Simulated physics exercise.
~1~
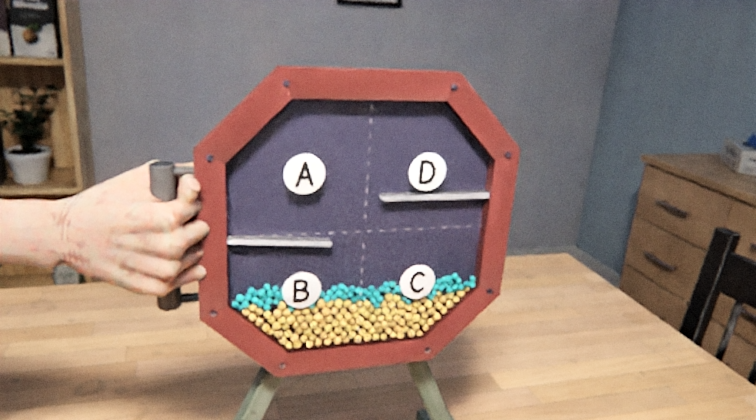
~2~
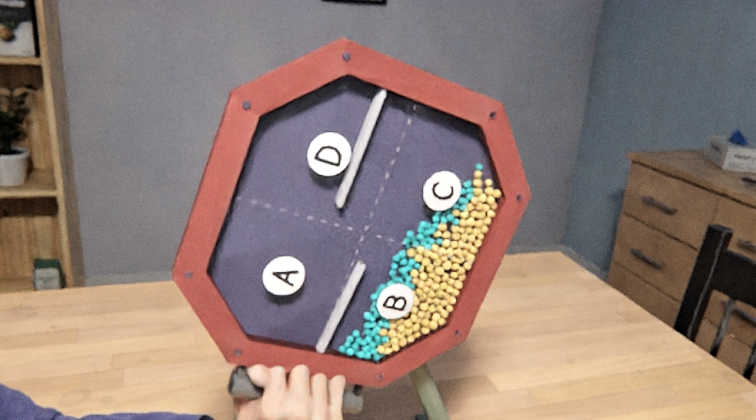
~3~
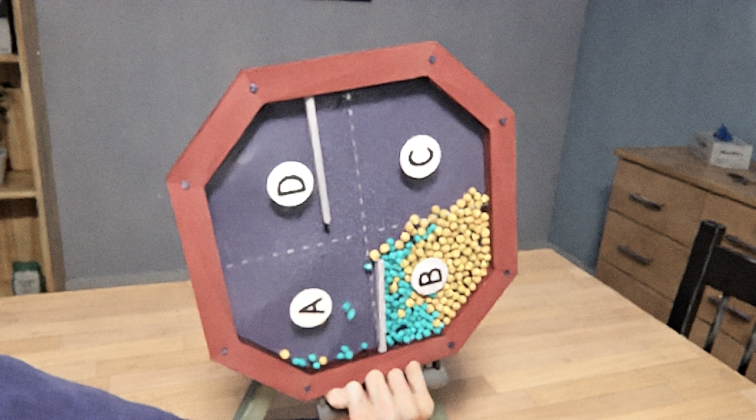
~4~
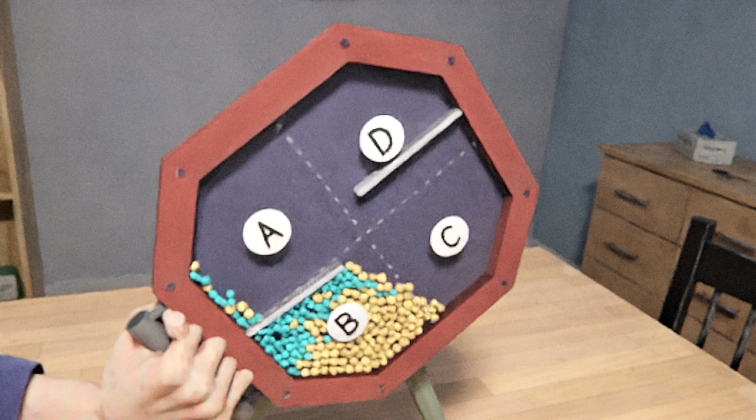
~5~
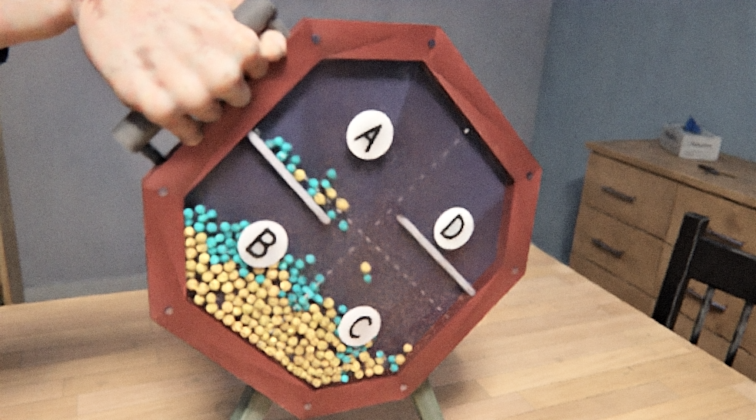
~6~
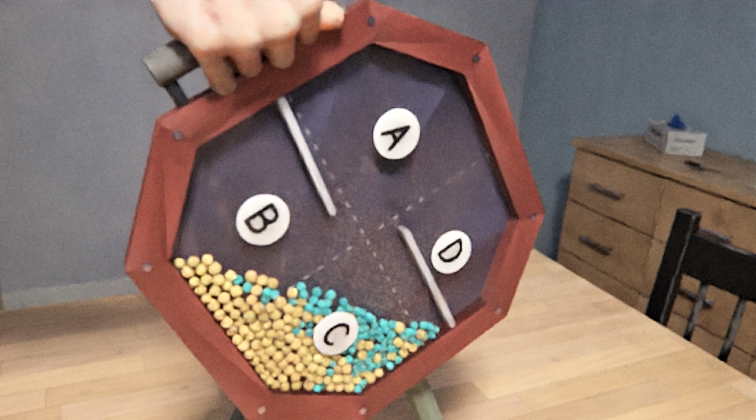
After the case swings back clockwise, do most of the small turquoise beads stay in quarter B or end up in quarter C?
They end up in quarter C. Most of the turquoise beads lie there at the bottom of the tilted case, with only a few elsewhere.
